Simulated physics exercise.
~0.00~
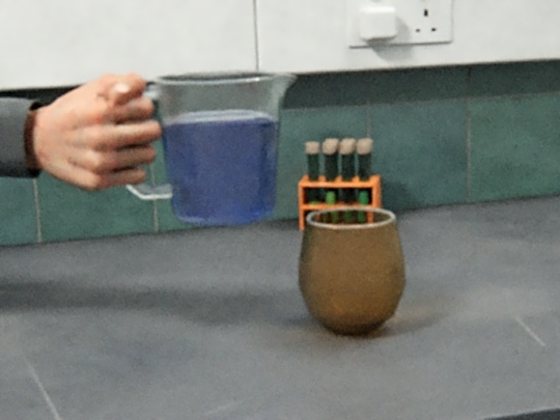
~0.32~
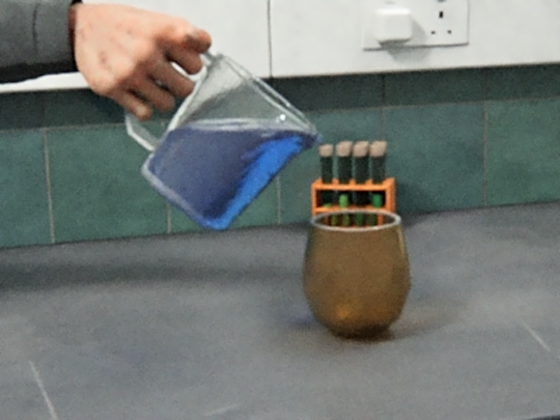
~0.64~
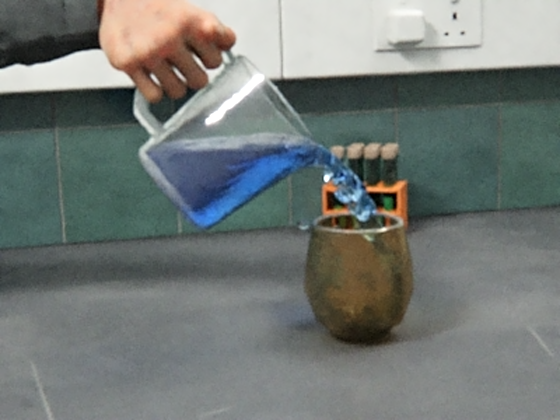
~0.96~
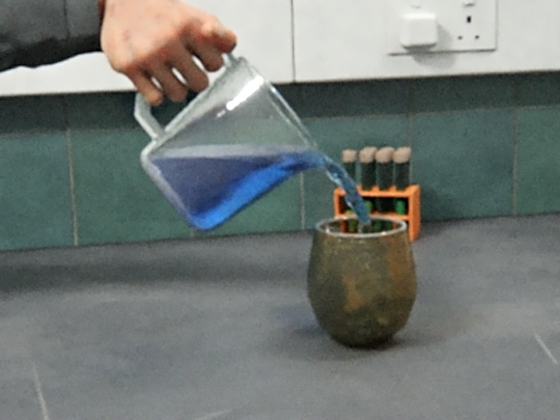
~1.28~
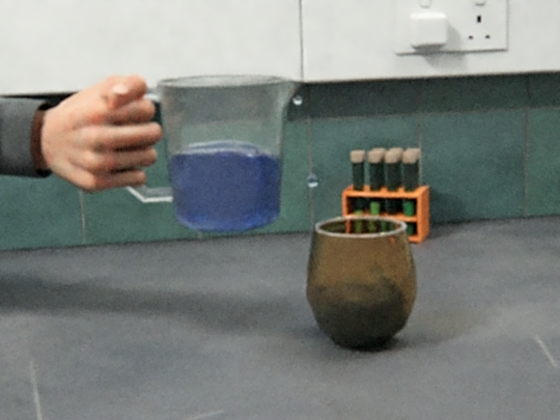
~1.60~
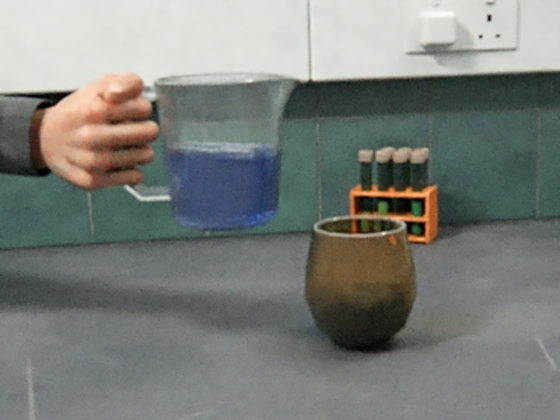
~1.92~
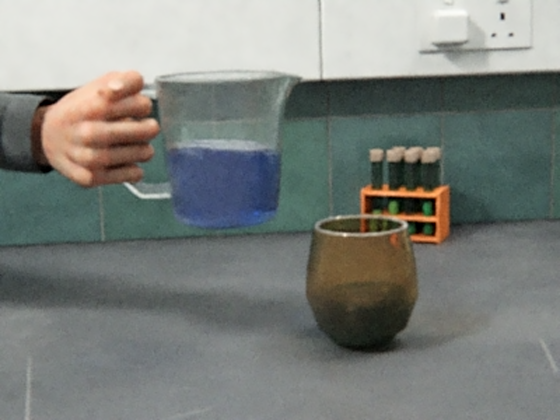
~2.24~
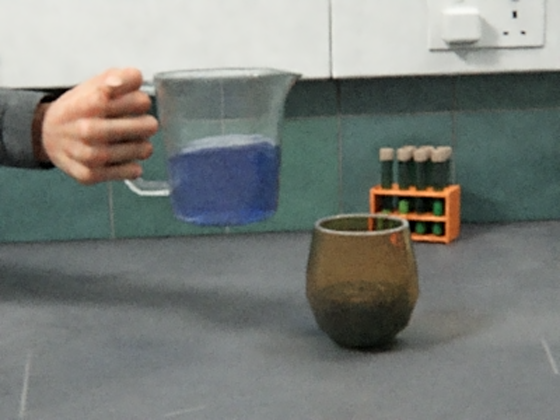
At the start, a hand holds a clear jug of blue water level at the left, above a grey counter where an empty, brownish round-bellied glass stands. Behind the glass is a small orange rack of dark tubes with pale stoppers. The hand lifts and tips the jug to the right, and a blue stream runs from its spout into the glass. It keeps pouring briefly, then brings the jug level again as a last drop falls. The view drifts slightly sideways throughout. Finally, the jug is held still, partly full, beside the glass, which has some liquid in its lower part.
